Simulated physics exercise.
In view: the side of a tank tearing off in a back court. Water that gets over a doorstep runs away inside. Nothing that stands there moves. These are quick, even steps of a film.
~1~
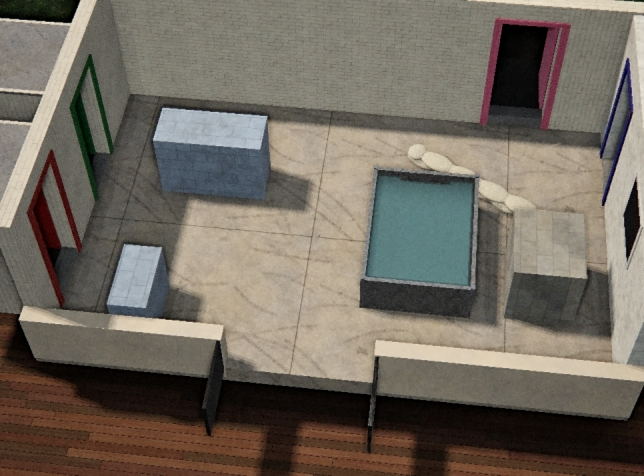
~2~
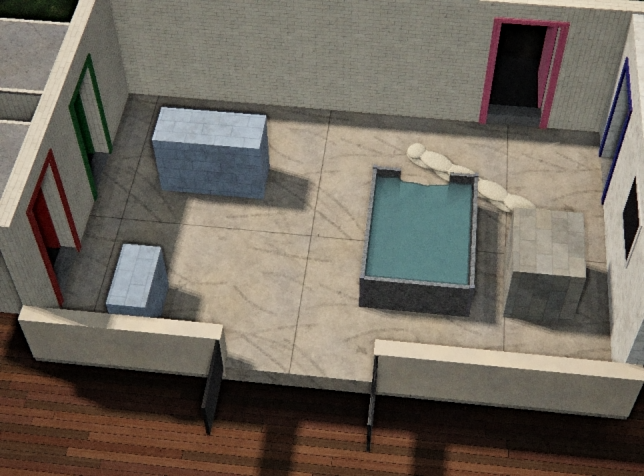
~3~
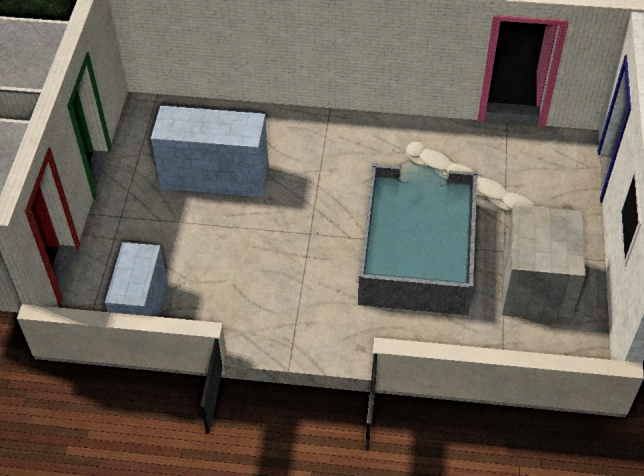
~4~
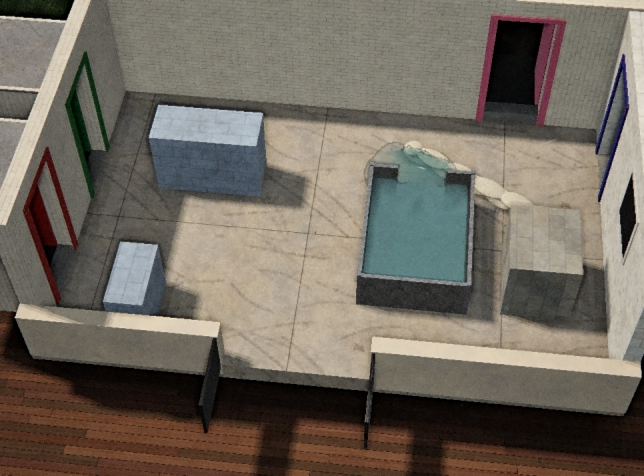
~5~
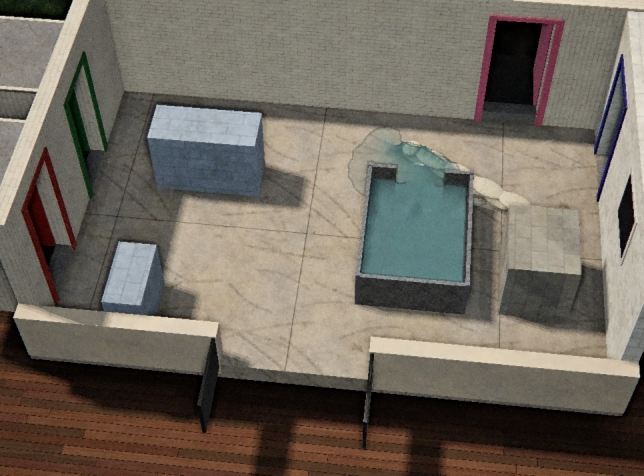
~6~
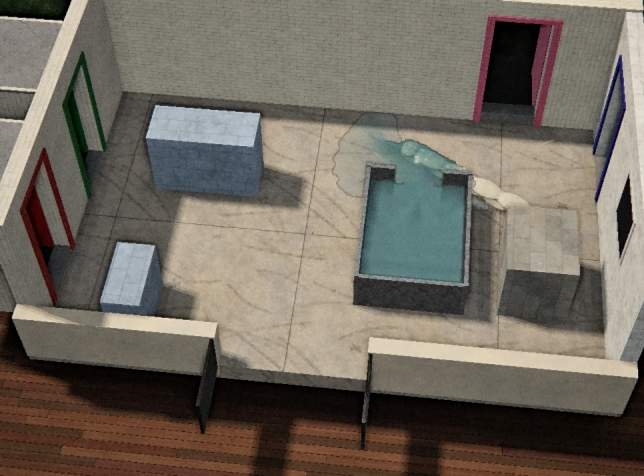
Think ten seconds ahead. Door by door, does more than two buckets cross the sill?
One by one: The green door floods; the red door holds within the limit; the blue door floods; the pink door holds within the limit.
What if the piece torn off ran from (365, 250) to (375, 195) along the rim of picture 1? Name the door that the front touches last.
It is the blue door.
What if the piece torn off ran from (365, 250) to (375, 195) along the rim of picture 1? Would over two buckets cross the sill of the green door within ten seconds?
My reading: Green door is over.
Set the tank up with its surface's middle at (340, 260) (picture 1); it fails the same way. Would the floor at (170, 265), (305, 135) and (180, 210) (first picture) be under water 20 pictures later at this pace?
In that order: Free of water, covered, no water.
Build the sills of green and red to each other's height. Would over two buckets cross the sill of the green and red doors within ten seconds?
The green door keeps below it; the red door takes more.
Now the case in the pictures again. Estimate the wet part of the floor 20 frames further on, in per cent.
Some 45 per cent.
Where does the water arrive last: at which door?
That is the red-painted one.
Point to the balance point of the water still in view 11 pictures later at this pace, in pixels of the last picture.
Near (397, 211).
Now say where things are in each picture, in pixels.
Still water in the open tank at (422, 229), in the first frame.
The front is at a hidden place, out from the gap on the open tank's far side, in the second frame.
The front is at (412, 165), out from the gap on the open tank's far side, in the third frame.
Water pours out on the open tank's far side and has run to (393, 147), in the fourth frame.
Water pours out on the open tank's far side and has run to (386, 130), in the fifth frame.
Water pours out on the open tank's far side and has run to (372, 114), in the sixth frame.
A moment on, water covers 20 % of the floor; the green door not reached, the red door not reached, the blue door not reached, the pink door not reached.
Next, water covers 30 % of the floor; the green door not reached, the red door not reached, the blue door not reached, the pink door wet at the sill, nothing in.
Then, water covers 45 % of the floor; the green door wet at the sill, nothing in, the red door not reached, the blue door under two buckets in, the pink door wet at the sill, nothing in.
Later, water covers 65 % of the floor; the green door over two buckets in, the red door wet at the sill, nothing in, the blue door over two buckets in, the pink door wet at the sill, nothing in.
In the end, water covers 90 % of the floor; the green door over two buckets in, the red door wet at the sill, nothing in, the blue door over two buckets in, the pink door wet at the sill, nothing in.
